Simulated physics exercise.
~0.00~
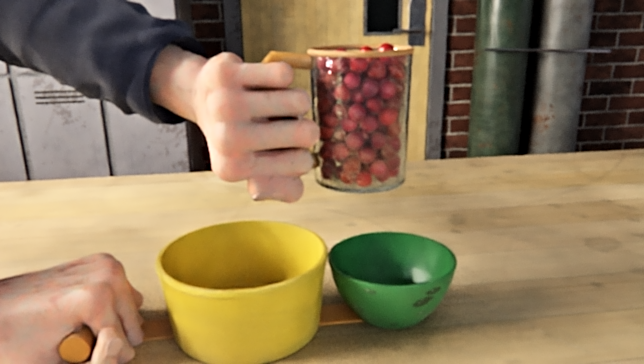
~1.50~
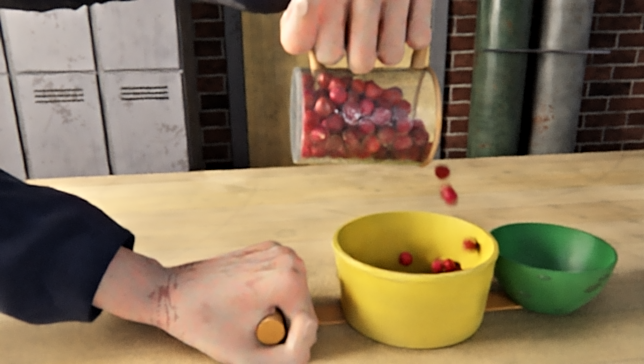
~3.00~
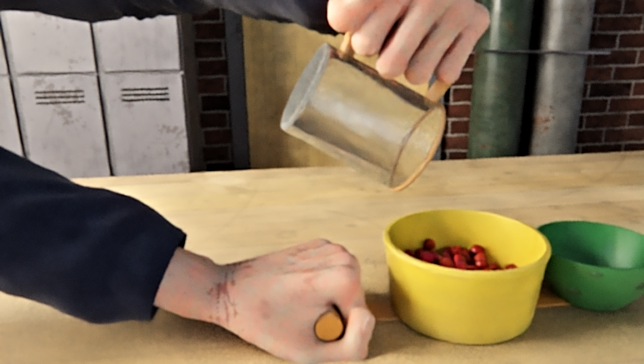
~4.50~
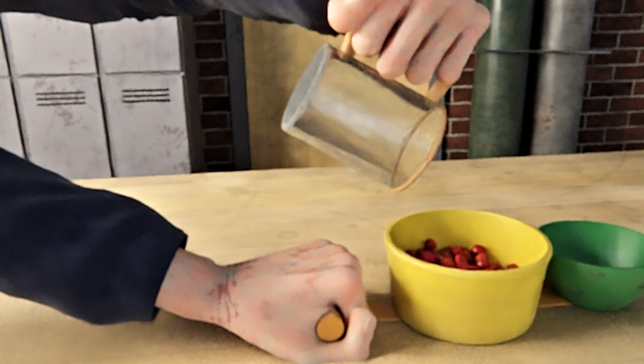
A hand tipped a clear cup of cranberries and poured them all into a yellow dish, while the other hand drew the dish and a green bowl along the wooden table to the right, and the cup ended up empty, still held upside down.
